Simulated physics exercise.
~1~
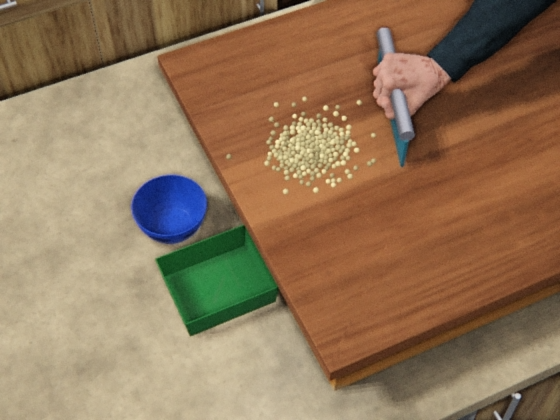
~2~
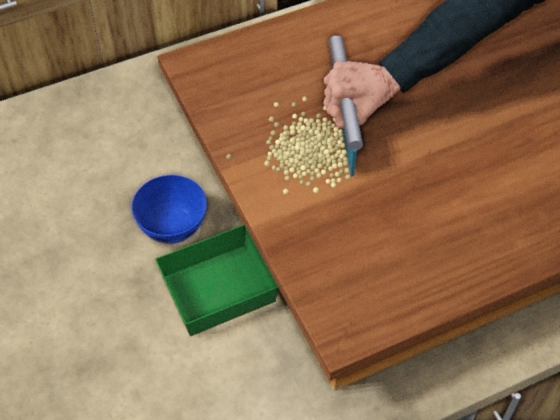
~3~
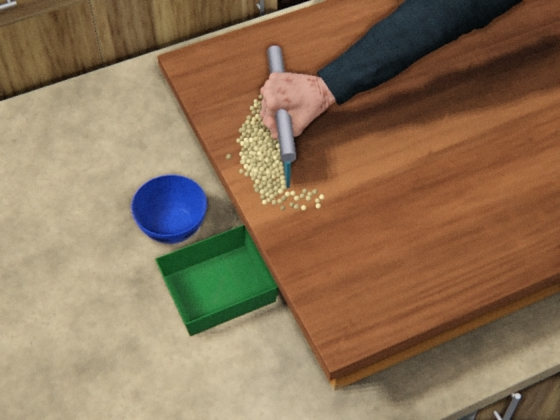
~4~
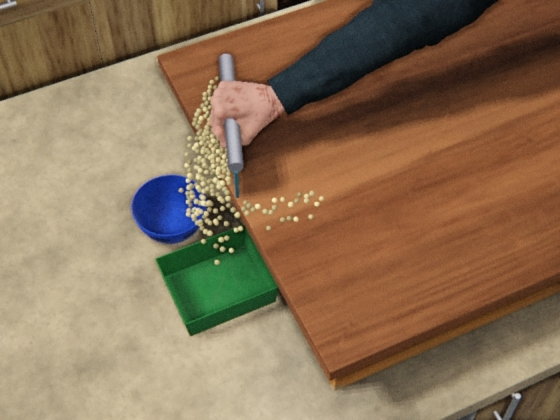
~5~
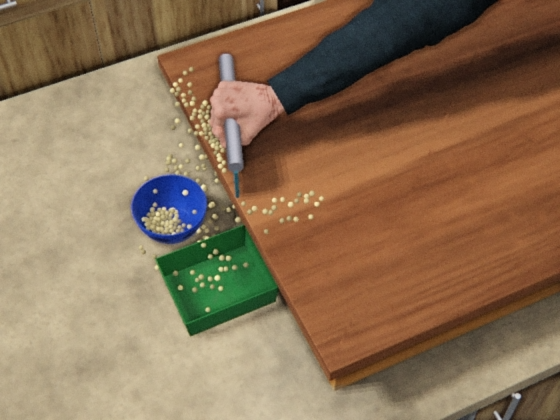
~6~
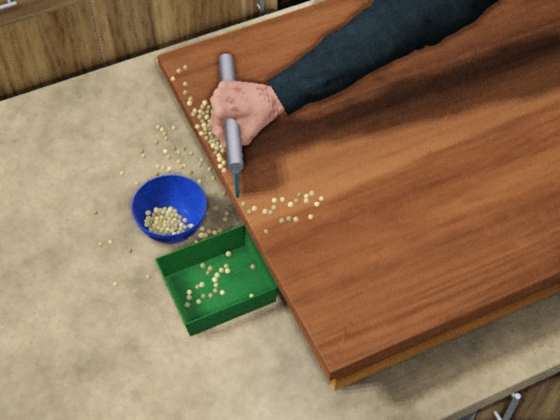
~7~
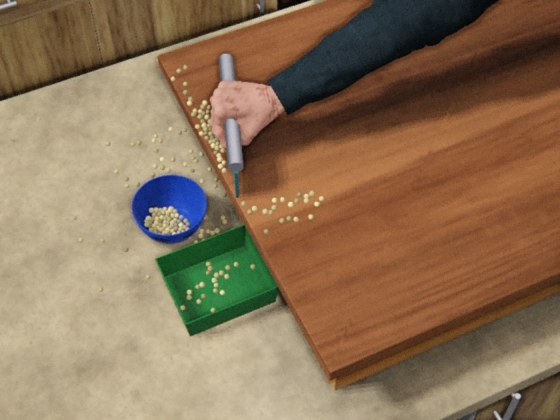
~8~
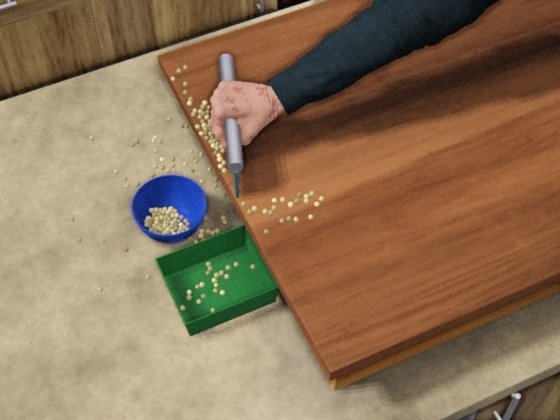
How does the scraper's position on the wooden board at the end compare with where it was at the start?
At the start the scraper was to the right of the pile of beans, well in from the board's left edge. By the end it was farther left and a little lower, right at that edge.
